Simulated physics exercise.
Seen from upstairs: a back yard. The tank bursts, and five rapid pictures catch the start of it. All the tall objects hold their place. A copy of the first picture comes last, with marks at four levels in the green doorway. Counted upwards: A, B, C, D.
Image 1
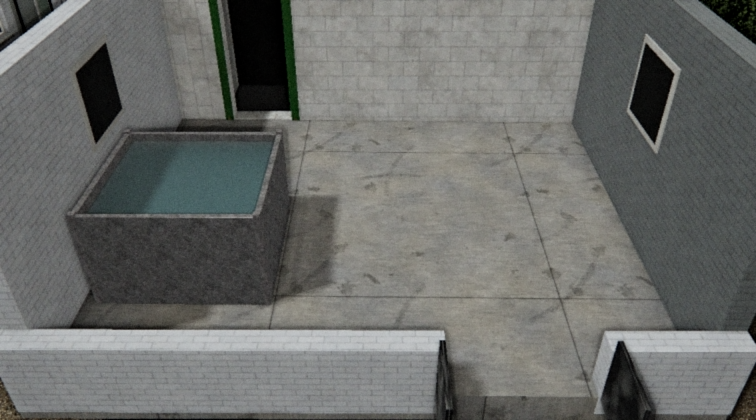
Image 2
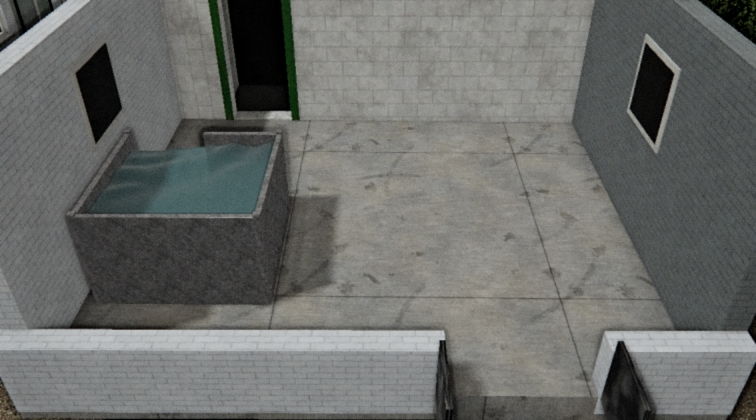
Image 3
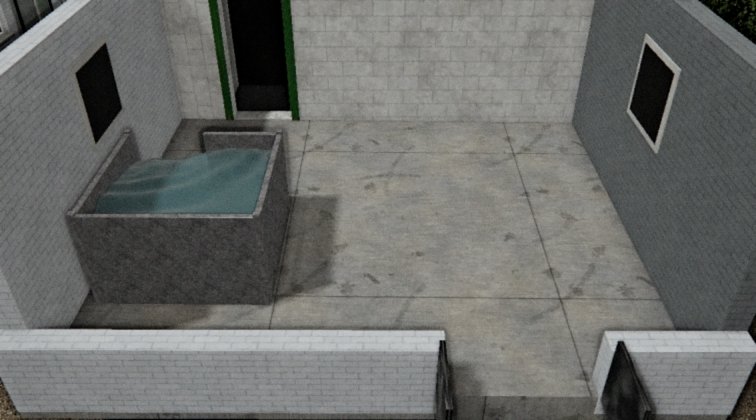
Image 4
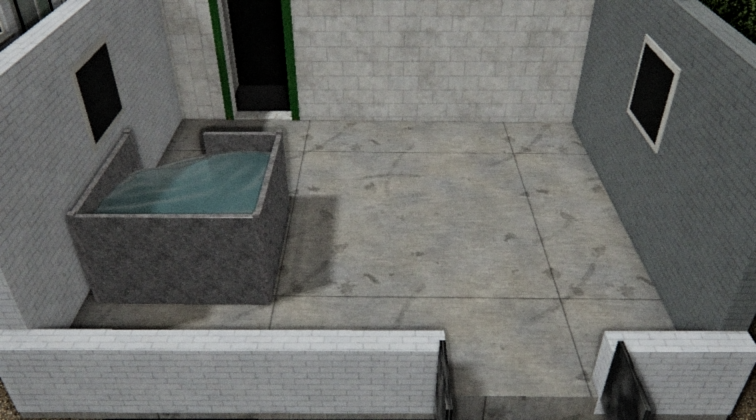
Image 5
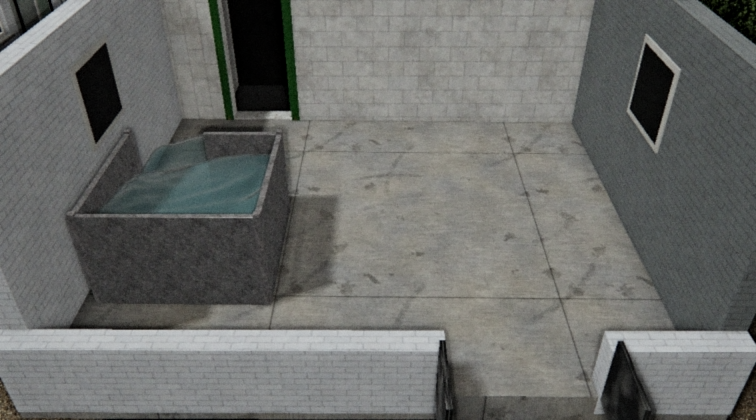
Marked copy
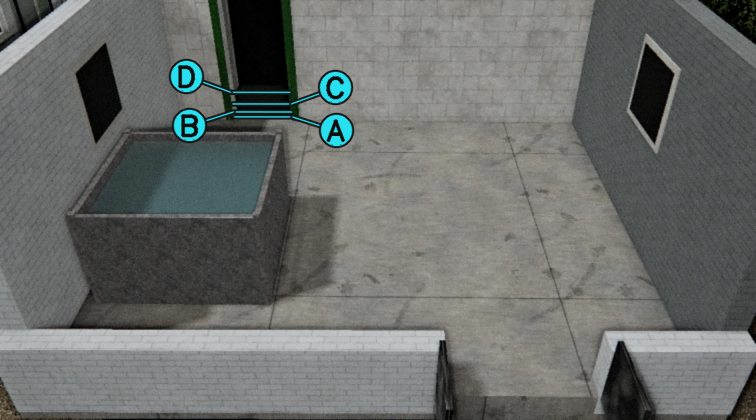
Walled back yard with a grey tank of still water, a gap opening in its far side and the surface heaving unevenly.
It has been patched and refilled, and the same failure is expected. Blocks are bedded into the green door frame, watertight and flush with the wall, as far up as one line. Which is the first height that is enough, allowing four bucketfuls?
That is mark D.
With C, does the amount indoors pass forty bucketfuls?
No, less.
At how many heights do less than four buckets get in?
One.
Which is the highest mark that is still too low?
C it is.
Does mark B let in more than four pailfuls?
Yes, it does.
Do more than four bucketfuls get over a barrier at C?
Yes, it does.
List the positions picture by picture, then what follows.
Water in the tank at rest, its middle at (187, 177); foot of the green doorway at (263, 120); open gate at (525, 327), in the first picture.
Water covers 1 % of the ground, its front hidden from here, in the second picture.
Water covers 3 % of the ground, its front hidden from here, in the third picture.
Water covers 6 % of the ground, its front hidden from here, in the fourth picture.
In the fifth picture, 10 % of the ground under water, visible out to (210, 135).
In cyan, A at (263, 116); B at (262, 111); C at (261, 103); D at (260, 92); from the bottom up A, B, C, D.
With A, dozens of bucketfuls pour in.
With B, dozens of bucketfuls pour in.
With C, about 14 bucketfuls get in.
With D, a bucket or two gets in.
